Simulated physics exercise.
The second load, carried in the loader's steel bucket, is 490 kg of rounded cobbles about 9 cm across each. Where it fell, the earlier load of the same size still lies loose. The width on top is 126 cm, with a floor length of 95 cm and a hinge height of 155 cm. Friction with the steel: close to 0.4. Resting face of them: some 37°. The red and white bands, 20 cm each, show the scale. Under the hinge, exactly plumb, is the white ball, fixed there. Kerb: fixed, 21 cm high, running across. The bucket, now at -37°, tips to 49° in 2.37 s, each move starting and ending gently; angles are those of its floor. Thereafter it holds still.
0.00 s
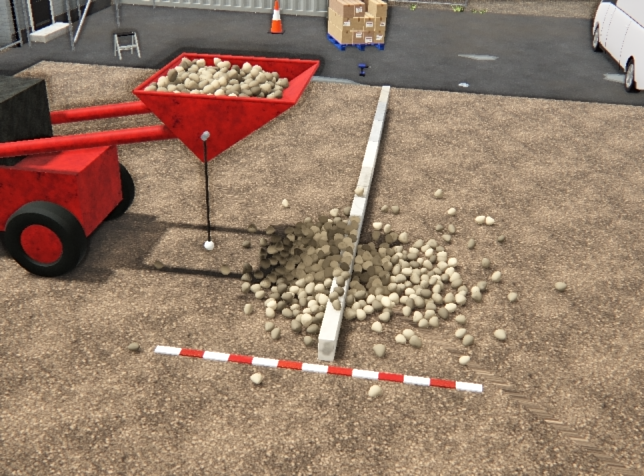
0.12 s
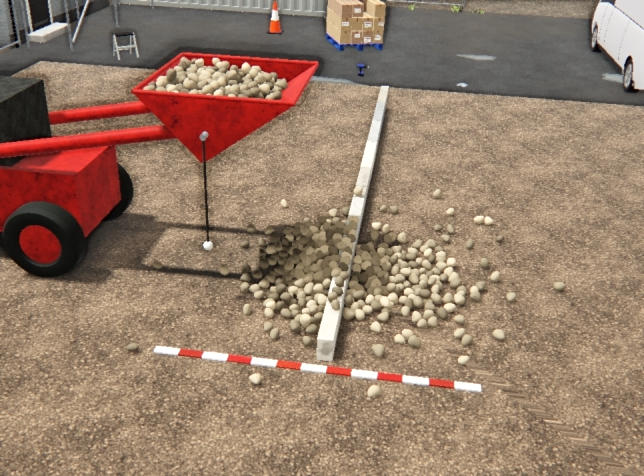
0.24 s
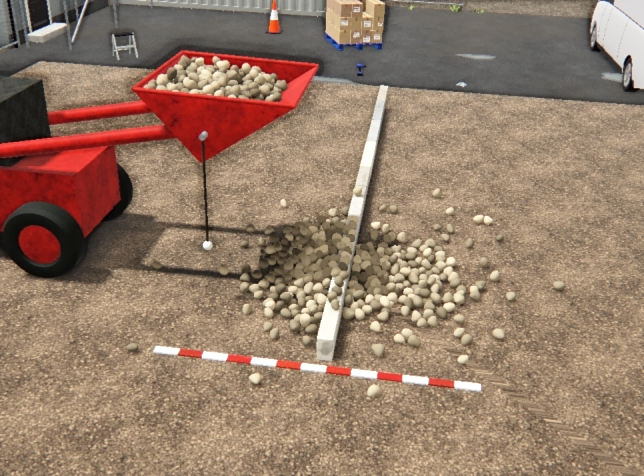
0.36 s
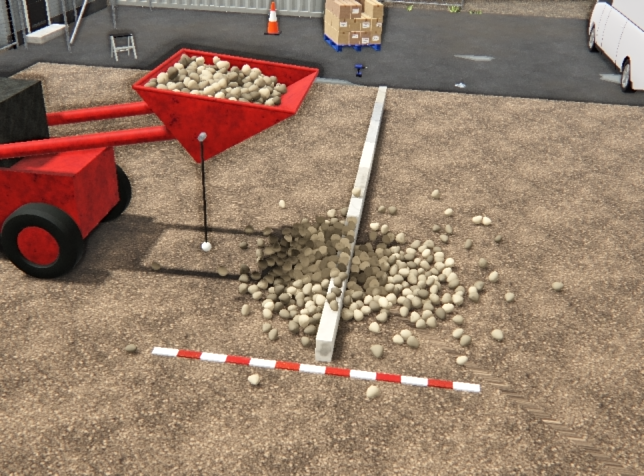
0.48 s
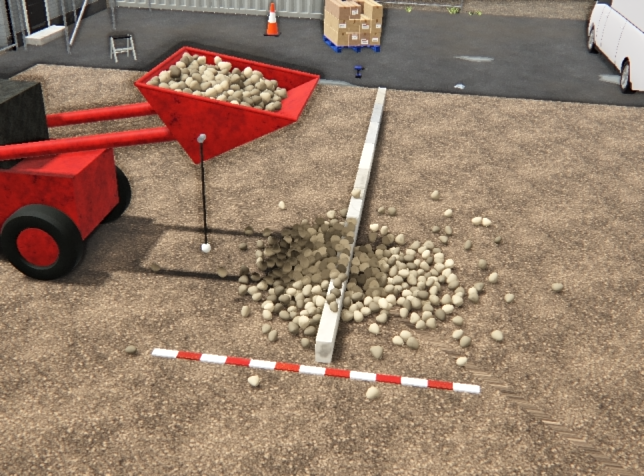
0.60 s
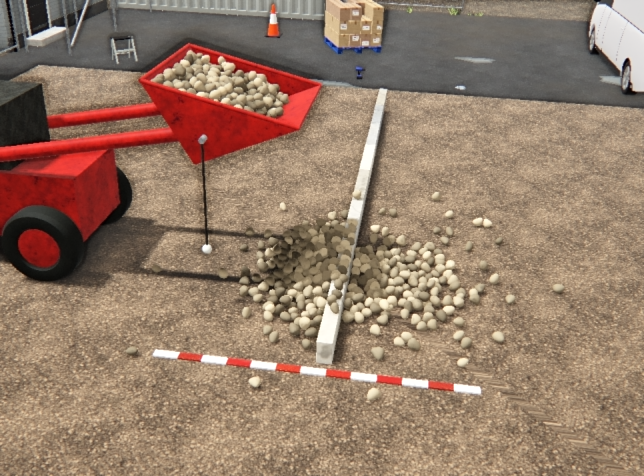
On a gravel yard, a red loader's bucket full of cobbles slowly tilts forward beside scattered stones.
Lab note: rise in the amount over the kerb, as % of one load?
Approximately 16 %.
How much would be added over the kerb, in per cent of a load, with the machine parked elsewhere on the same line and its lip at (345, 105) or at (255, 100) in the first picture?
About 75 per cent from the first spot and 0 per cent from the second.
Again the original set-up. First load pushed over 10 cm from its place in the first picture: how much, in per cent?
Close to 15 in a hundred of them.
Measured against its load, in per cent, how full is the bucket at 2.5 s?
Still inside: Some 0 %.
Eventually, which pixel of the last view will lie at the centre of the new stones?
The middle ends up near (308, 257).
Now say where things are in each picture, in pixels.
In the first picture, lip at (295, 103), floor tilted -37°, highest stones at (206, 69). The earlier load is highest near (345, 250), 27 cm above ground level, 59 % on this side of the kerb, 41 % over the kerb.
In the second picture, the bucket is at -36°, its lip at (294, 104); the top of the load is at (199, 70); the stones move at 0.0 m/s on average.
In the third picture, lip at (295, 107), floor tilted -35°, highest stones at (198, 68); the stones move at 0.1 m/s on average.
In the fourth picture, lip at (295, 112), floor tilted -32°, highest stones at (195, 69); the stones move at 0.1 m/s on average.
In the fifth picture, lip at (296, 120), floor tilted -28°, highest stones at (193, 66); the stones move at 0.1 m/s on average.
In the sixth picture, the bucket is at -23°, its lip at (299, 129); the top of the load is at (193, 64); the stones move at 0.2 m/s on average.
After 1.8 s the floor is at 36°; in per cent of one load, 78 in the bucket, 81 on this side of the kerb, 41 over the kerb; the foremost stones are at (500, 266).
After 2.5 s the floor is at 49°; in per cent of one load, 0 in the bucket, 148 on this side of the kerb, 52 over the kerb; the foremost stones are at (500, 266).
After 2.8 s the floor is at 49°; in per cent of one load, 0 in the bucket, 144 on this side of the kerb, 56 over the kerb; the foremost stones are at (500, 266).
After 5.6 s the floor is at 49°; in per cent of one load, 0 in the bucket, 143 on this side of the kerb, 57 over the kerb; the foremost stones are at (502, 274). Net gain over the kerb, 16.
